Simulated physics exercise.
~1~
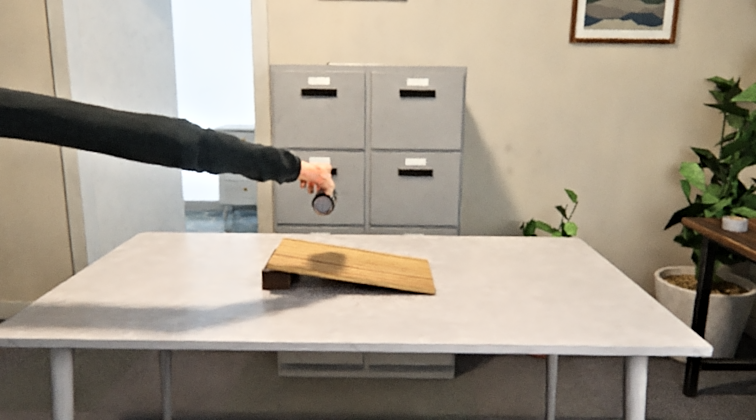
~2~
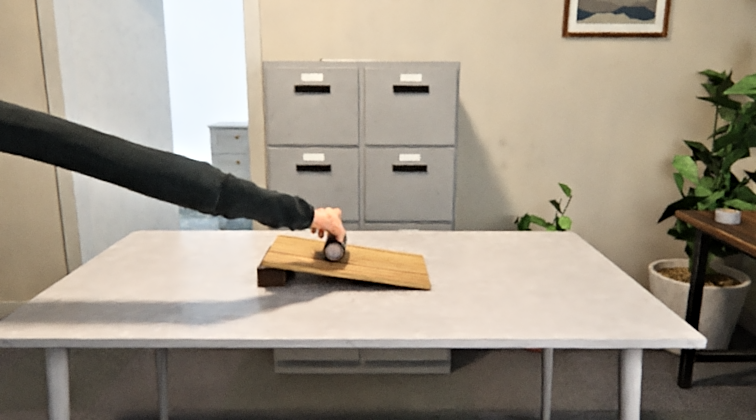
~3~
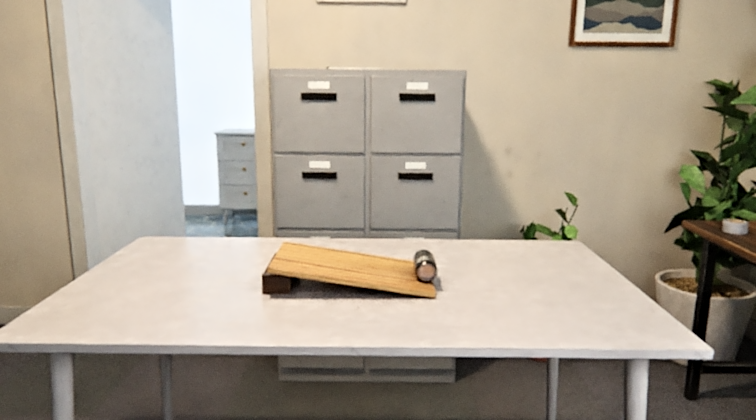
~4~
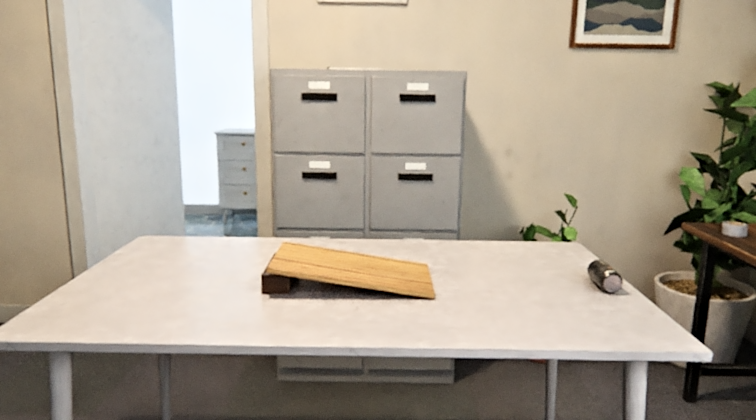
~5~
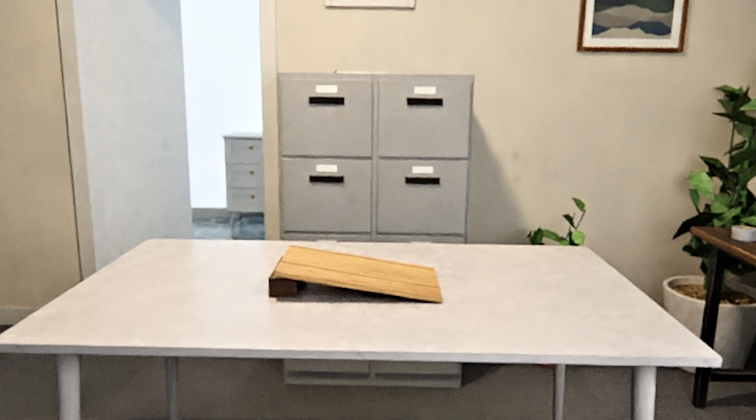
A wooden board slopes down to the right from a dark block on a pale table, seen from the front by a slightly swaying camera. Behind stand grey filing cabinets, with a doorway at the left and green plants to the right. An arm in a dark sleeve reaches in from the left, holding a black can above the board, and lowers it on its side onto the slope. Once released, the can rolls down to the board's lower end and on across the table towards the right. Finally, the can is out of sight, while the board remains in place.
